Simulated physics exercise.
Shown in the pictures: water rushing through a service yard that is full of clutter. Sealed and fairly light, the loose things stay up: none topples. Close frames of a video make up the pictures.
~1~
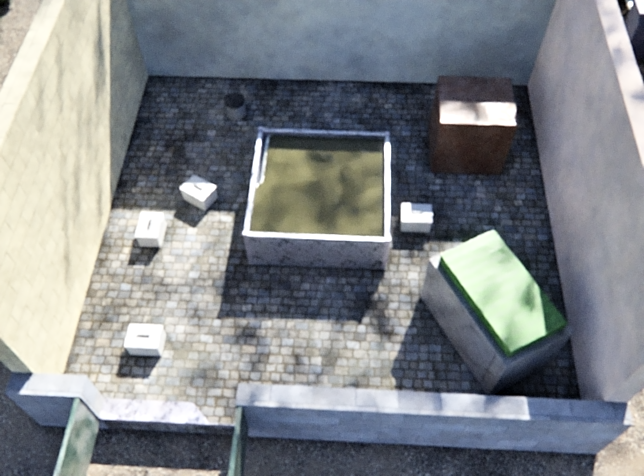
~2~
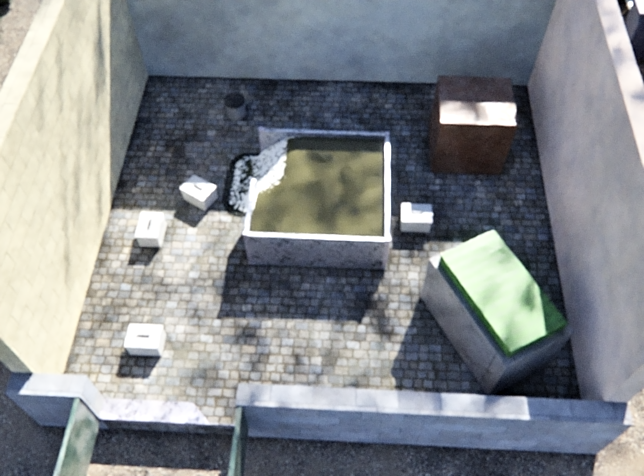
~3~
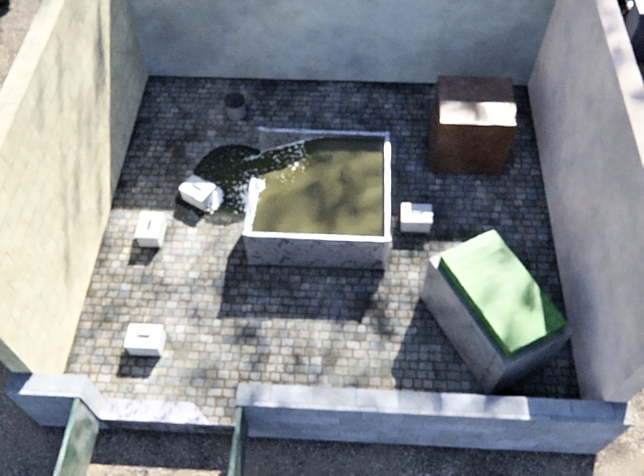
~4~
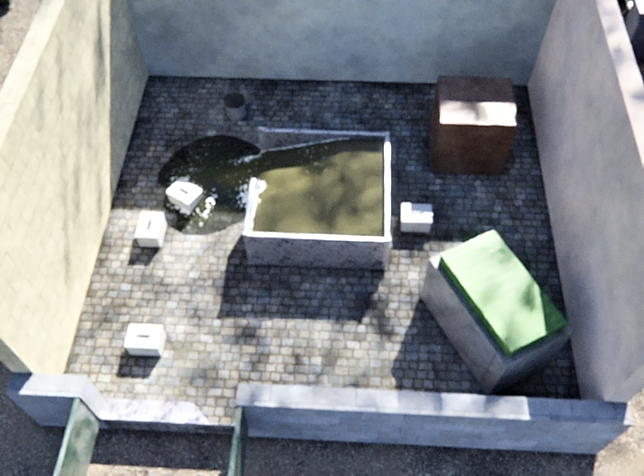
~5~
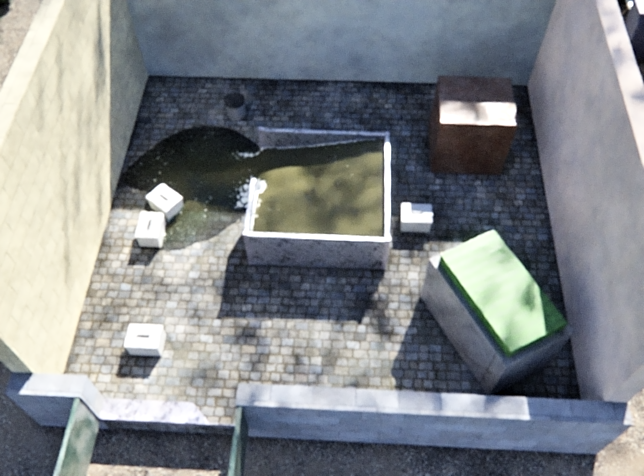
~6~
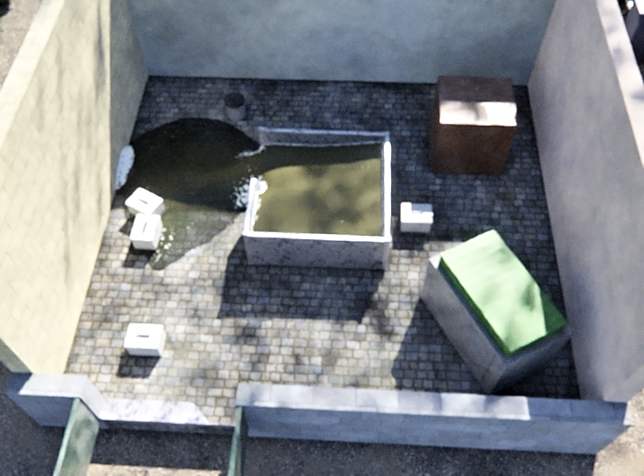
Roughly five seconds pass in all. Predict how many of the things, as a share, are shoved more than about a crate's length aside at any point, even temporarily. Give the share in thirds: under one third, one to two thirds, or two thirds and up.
Two thirds and up.
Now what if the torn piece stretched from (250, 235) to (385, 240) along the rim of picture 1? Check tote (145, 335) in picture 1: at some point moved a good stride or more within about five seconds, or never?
The way I see it, it made the full stretch.
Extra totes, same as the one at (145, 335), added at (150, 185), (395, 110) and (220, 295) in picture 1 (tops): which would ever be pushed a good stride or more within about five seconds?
First driven off; second falls short; third falls short.
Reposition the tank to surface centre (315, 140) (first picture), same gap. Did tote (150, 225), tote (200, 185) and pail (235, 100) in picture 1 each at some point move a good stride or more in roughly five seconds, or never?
In turn: Beyond that mark, under that mark, beyond that mark.
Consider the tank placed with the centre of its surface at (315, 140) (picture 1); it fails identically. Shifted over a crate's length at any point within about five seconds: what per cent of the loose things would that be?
I'd put it close to 60 percent.
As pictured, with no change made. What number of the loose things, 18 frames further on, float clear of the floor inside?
Tally: 0.
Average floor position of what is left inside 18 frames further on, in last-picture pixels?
The average lies close to (280, 277).
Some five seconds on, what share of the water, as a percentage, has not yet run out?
94 in a hundred.
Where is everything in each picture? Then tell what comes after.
The first picture shows a tote at (198, 187) rests on the ground; a tote at (150, 225), on the bottom; 0 of 5 have shifted.
The second picture shows a tote at (198, 187) rests on the ground; a tote at (150, 225) rests on the ground; 0 of 5 have shifted.
The third picture shows a tote at (197, 188) rests on the ground; a tote at (150, 225) rests on the ground; 0 of 5 have shifted.
The fourth picture shows a tote at (184, 191), on the bottom, close to its start; a tote at (150, 225), on the bottom; 1 of 5 have shifted.
The fifth picture shows a tote at (164, 197), on the bottom, a stride from its start; a tote at (149, 225) rests on the ground; 1 of 5 have shifted.
The sixth picture shows a tote at (144, 201) rests on the ground, a stride from its start; a tote at (145, 227), on the bottom, close to its start; 2 of 5 have shifted.
A moment on, 1 of 5 are well off their spots; 0 afloat.
Next, 2 of 5 are well off their spots; 1 afloat.
Later, 4 of 5 are well off their spots; 0 afloat.
In the end, 4 of 5 are well off their spots, and 4 have been at some point; 1 afloat.
